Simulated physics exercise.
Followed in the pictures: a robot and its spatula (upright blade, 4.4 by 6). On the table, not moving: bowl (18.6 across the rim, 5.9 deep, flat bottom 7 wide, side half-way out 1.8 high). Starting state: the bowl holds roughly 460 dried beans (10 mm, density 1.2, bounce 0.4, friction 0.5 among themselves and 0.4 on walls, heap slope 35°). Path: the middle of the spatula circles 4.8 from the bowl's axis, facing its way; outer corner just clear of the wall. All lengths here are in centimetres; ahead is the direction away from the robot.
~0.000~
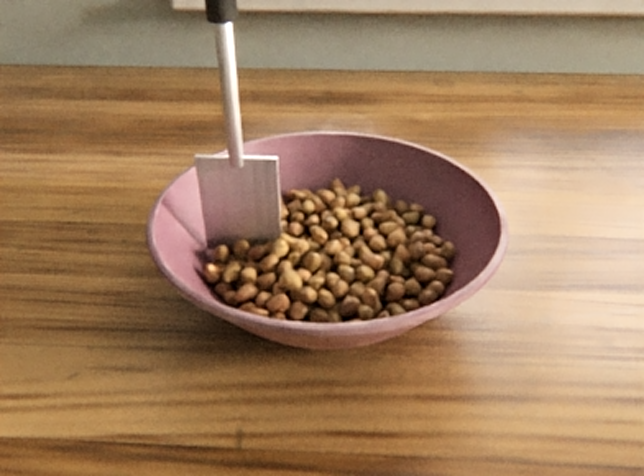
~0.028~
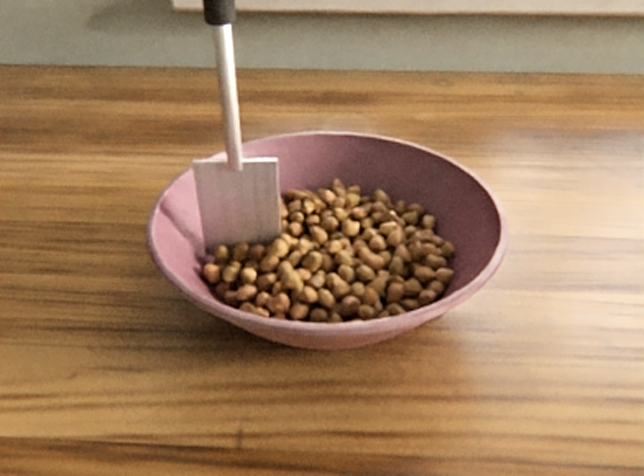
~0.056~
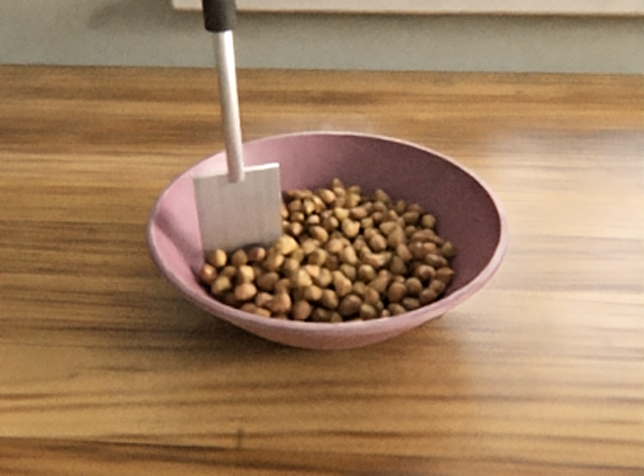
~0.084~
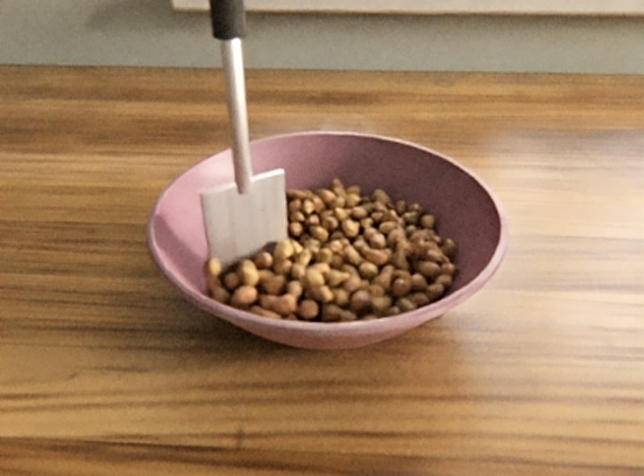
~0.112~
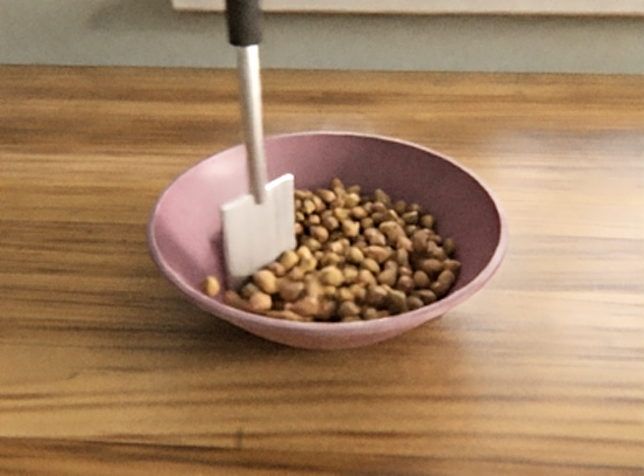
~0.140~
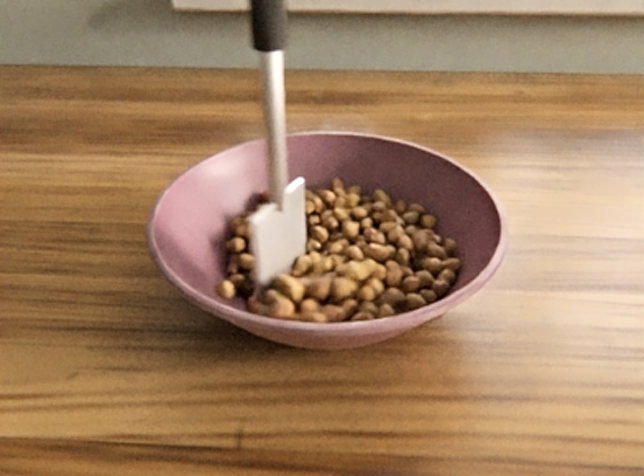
On a wooden tabletop, a pink bowl of brown beans sits still with an upright metal spatula at its left side. The spatula dips slightly, then sweeps toward the near side and rightward, turning as it goes and pushing beans along, leaving the bowl's left wall barer.
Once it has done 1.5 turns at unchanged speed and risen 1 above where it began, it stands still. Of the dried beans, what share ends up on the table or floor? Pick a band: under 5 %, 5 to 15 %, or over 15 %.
Band: 5 to 15 %.
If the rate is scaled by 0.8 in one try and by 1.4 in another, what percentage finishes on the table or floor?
Roughly 5 and 20 per cent.
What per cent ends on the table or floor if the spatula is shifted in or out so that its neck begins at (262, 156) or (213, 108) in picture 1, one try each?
Some 5 and 0 per cent.
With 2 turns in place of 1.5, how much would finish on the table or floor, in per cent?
Then roughly 15 percent.
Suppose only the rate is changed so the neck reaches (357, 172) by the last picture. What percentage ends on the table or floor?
I'd put it close to 25 per cent.
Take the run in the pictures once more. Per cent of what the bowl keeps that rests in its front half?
Some 50 per cent.
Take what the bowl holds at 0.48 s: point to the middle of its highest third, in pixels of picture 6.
That third sits centred at about (335, 186).
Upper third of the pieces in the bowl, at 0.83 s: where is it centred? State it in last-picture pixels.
Top-third centre at approx. (319, 277).
After 0.48 s, 251° round, highest piece 8 above the table; 442 in the bowl, 10 on the table or floor, 7 in flight or on the tool.
After 0.83 s, 76° round, highest piece 7 above the table; 426 in the bowl, 32 on the table or floor, 1 in flight or on the tool.
After 1.20 s, 180° round, highest piece 7 above the table; 418 in the bowl, 41 on the table or floor.
After 1.90 s, 180° round, highest piece 7 above the table; 418 in the bowl, 41 on the table or floor.
At rest, 418 in the bowl, 41 on the table or floor. That is 9 % on the table or floor.
